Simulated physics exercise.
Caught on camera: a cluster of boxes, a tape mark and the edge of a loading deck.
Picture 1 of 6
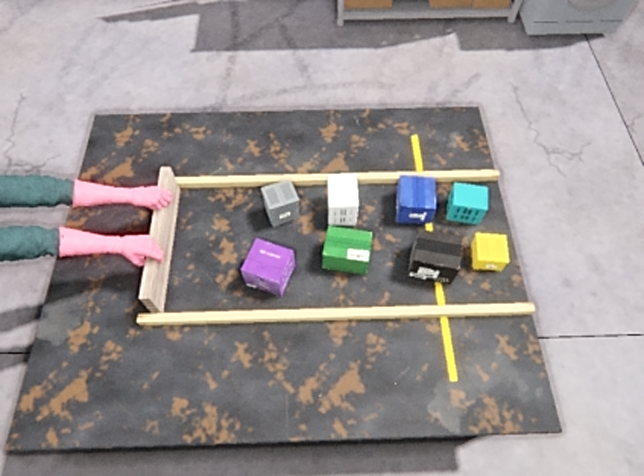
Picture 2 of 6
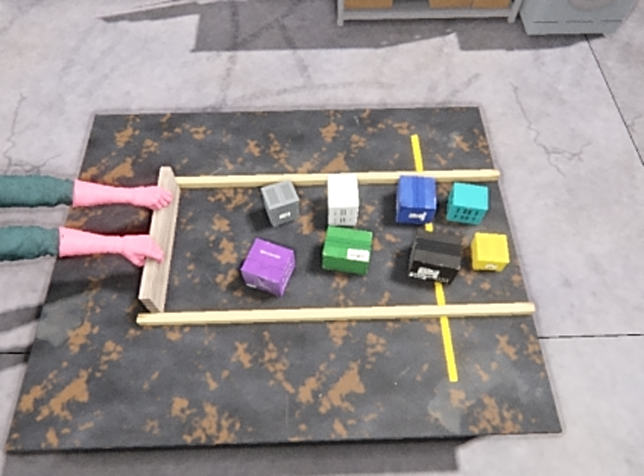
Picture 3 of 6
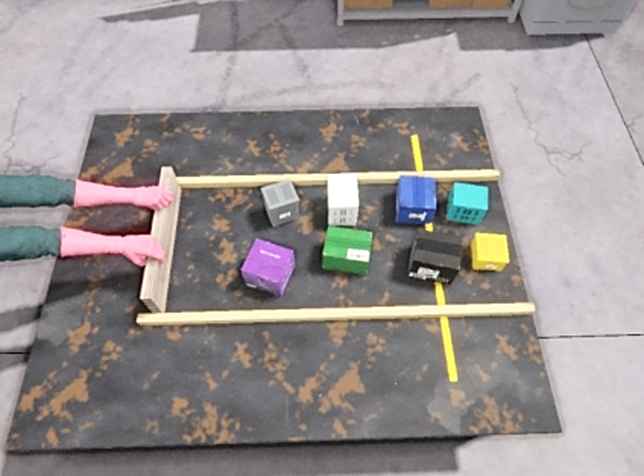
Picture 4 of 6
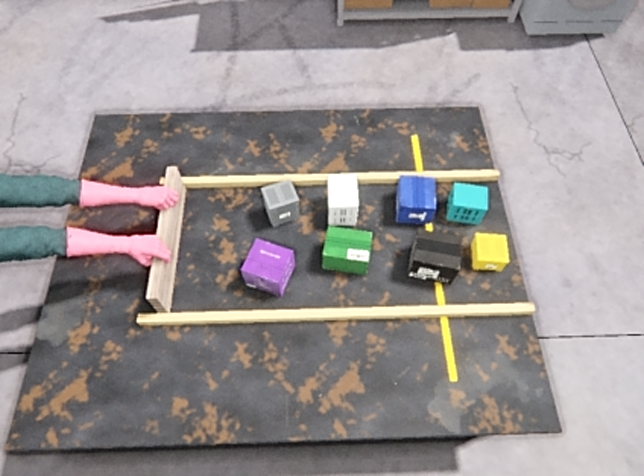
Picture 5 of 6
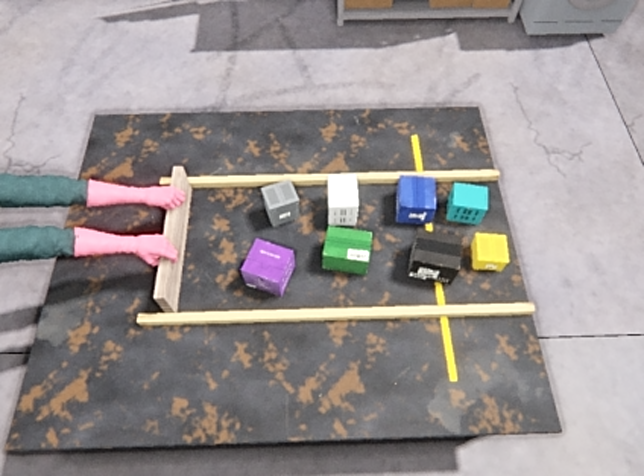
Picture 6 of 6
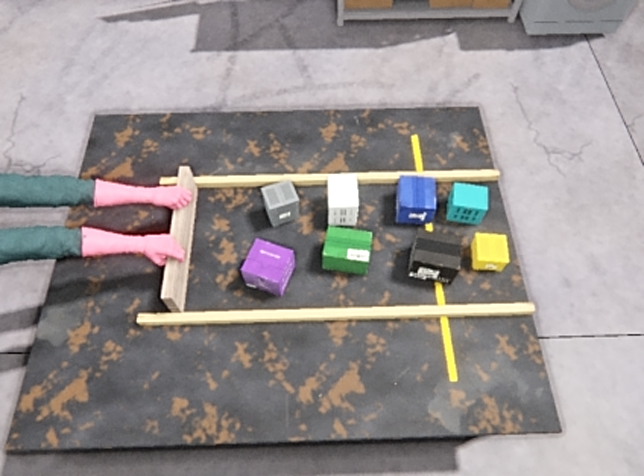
Wooden plank held by two pink-gloved hands staying still, then sliding slightly right between rails toward unmoving coloured boxes.
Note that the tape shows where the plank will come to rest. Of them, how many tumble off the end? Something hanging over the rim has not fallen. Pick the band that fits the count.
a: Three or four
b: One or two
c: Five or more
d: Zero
a, three or four.
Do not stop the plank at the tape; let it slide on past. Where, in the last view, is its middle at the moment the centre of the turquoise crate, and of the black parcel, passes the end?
About (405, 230), and about (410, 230) for the other.
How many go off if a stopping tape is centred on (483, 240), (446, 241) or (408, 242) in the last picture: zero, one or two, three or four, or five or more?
Going one by one, the answers are at least five, three or four and one to two.
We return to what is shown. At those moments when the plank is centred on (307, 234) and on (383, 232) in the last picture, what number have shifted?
4, then 8.
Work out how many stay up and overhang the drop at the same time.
My count gives 1.
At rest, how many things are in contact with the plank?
I count 2 of them.
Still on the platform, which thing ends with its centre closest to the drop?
Answer: The blue parcel.
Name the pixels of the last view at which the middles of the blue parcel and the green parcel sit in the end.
In the last picture the first middle sits at (501, 197) and the other at (496, 243).
A little later, none off yet; yellow tote at rest near (489, 253); turquoise crate at rest near (467, 204); black parcel at rest near (435, 257).
When it is over, the number that fall off is three or four; down, black parcel, turquoise crate and yellow tote.
